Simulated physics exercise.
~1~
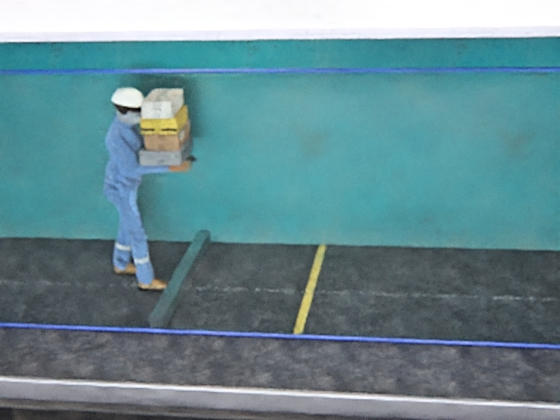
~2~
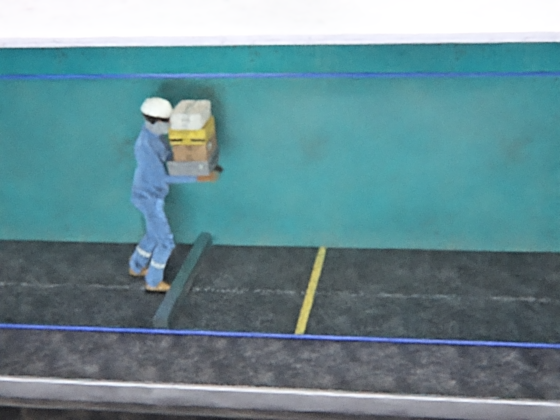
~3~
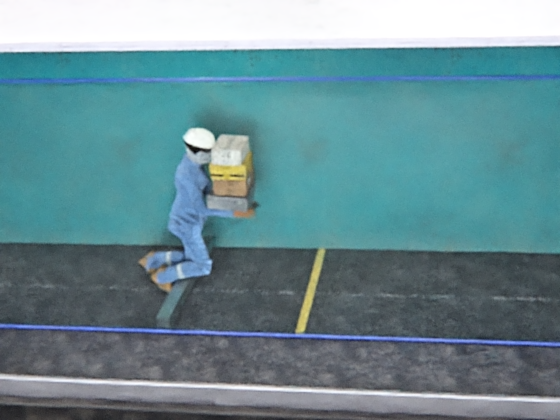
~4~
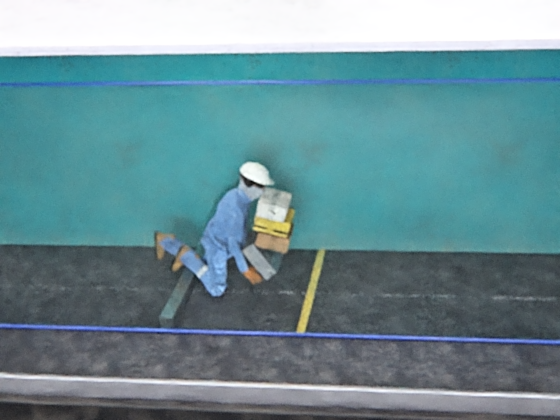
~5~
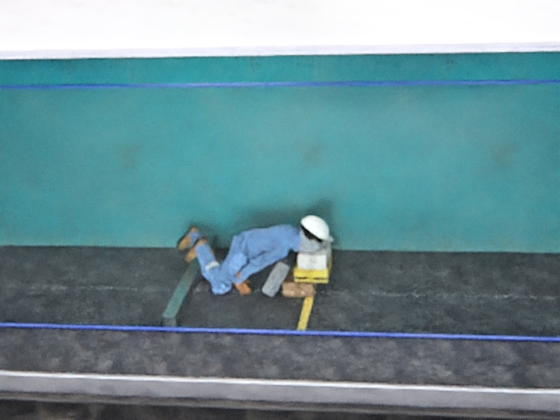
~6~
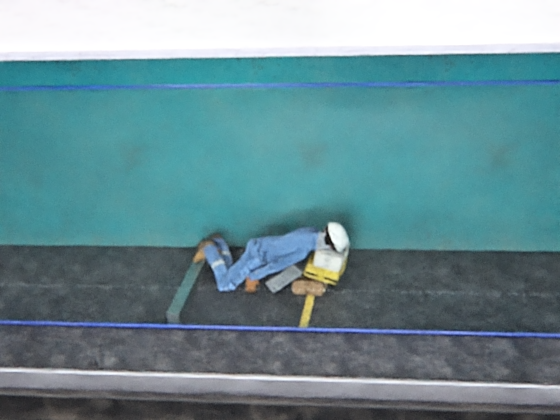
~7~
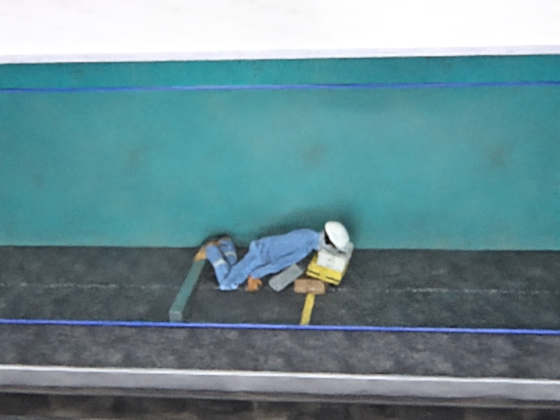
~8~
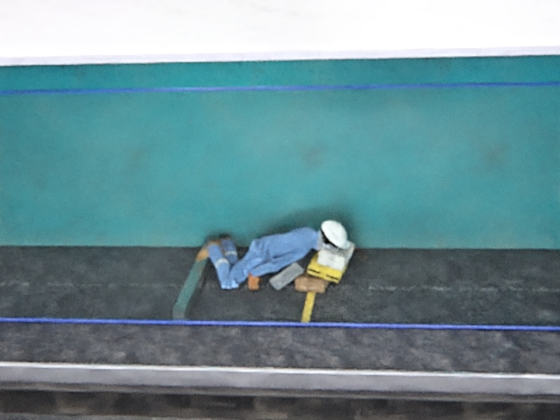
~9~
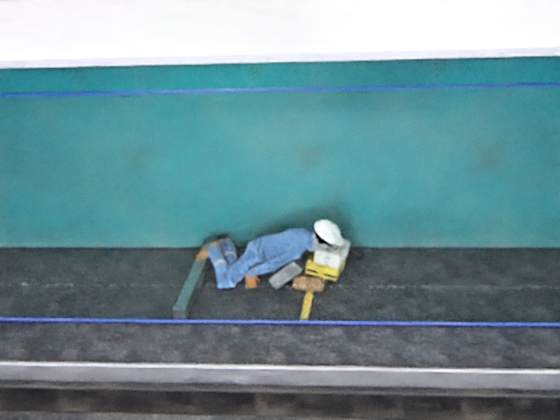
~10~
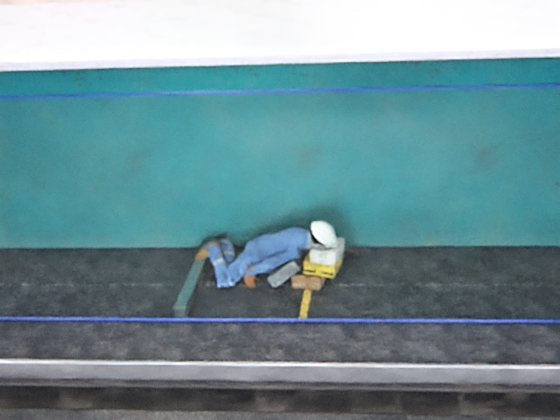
A worker in blue overalls and a white helmet carried a stack of boxes right, pitched forward over a low rail and sprawled face down, the grey box stopping short of the yellow line while the yellow and white ones ended up past it.
